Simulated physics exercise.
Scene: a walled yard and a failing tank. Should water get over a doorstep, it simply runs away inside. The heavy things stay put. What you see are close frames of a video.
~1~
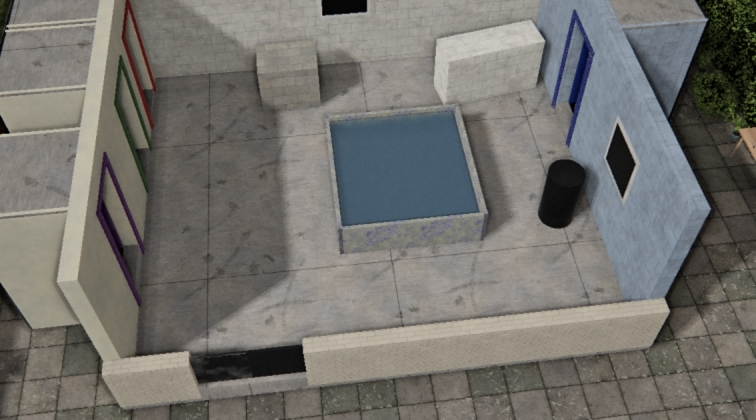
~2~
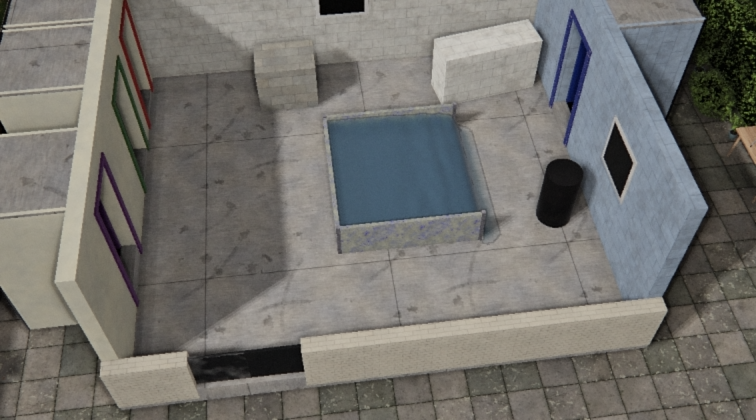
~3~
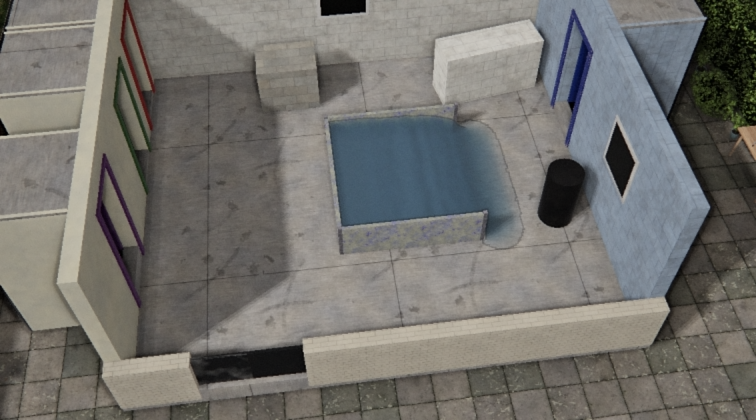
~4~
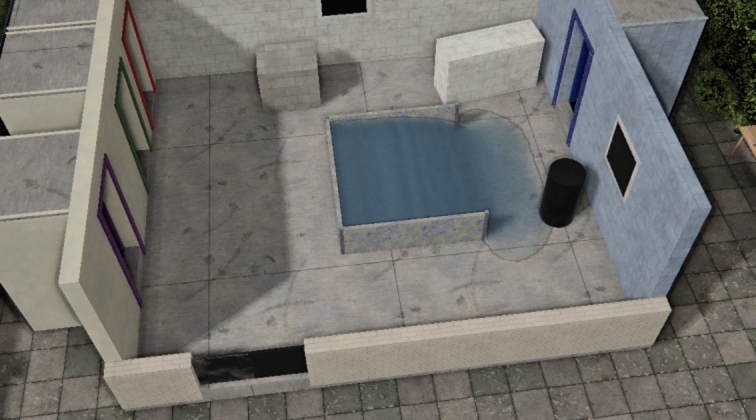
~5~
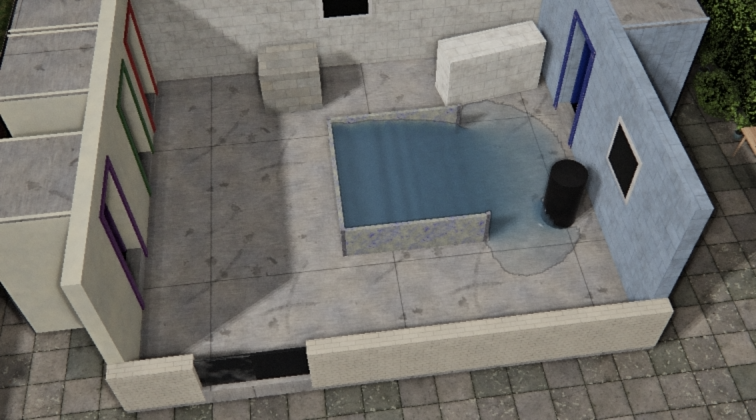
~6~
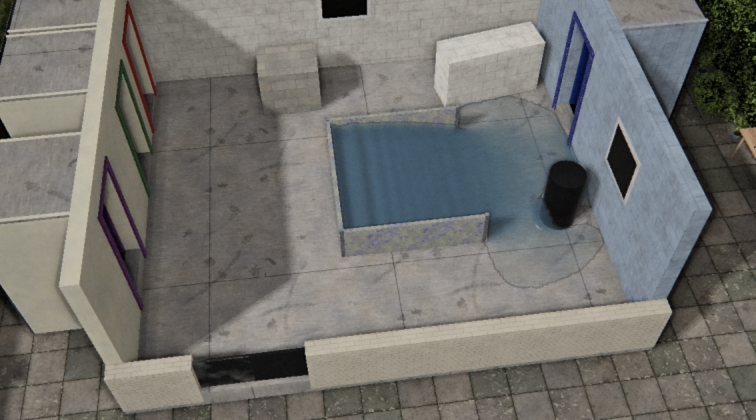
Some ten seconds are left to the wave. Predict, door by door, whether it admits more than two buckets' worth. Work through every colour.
The red door admits two or fewer, the green door admits two or fewer, the purple door admits two or fewer, the blue door admits more than two.
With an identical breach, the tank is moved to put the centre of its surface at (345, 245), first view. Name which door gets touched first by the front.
First: The blue-painted one.
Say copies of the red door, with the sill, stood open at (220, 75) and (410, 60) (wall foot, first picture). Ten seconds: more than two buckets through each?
Going in order, the first one stays short and the second one stays short.
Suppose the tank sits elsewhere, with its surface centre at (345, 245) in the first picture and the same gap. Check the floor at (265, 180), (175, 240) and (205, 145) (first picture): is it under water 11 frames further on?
In order: Untouched, untouched, untouched.
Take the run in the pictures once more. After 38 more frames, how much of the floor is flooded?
My guess is around 90 in a hundred.
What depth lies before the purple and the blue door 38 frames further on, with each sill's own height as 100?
In order: Roughly 40 and 80 in a hundred.
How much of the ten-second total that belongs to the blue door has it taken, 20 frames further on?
I make it 85 per cent.
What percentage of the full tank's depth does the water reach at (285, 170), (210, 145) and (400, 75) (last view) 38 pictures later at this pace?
Readings in sequence: 2, 6, 6 percent.
A moment on, water covers 20 % of the floor; the red door not reached, the green door not reached, the purple door not reached, the blue door over two buckets in.
Next, water covers 25 % of the floor; the red door not reached, the green door not reached, the purple door not reached, the blue door far over two buckets in.
Then, water covers 45 % of the floor; the red door not reached, the green door not reached, the purple door not reached, the blue door far over two buckets in.
Later, water covers 90 % of the floor; the red door wet at the sill, nothing in, the green door wet at the sill, nothing in, the purple door wet at the sill, nothing in, the blue door far over two buckets in.
In the end, water covers 100 % of the floor; the red door wet at the sill, nothing in, the green door under two buckets in, the purple door wet at the sill, nothing in, the blue door far over two buckets in.
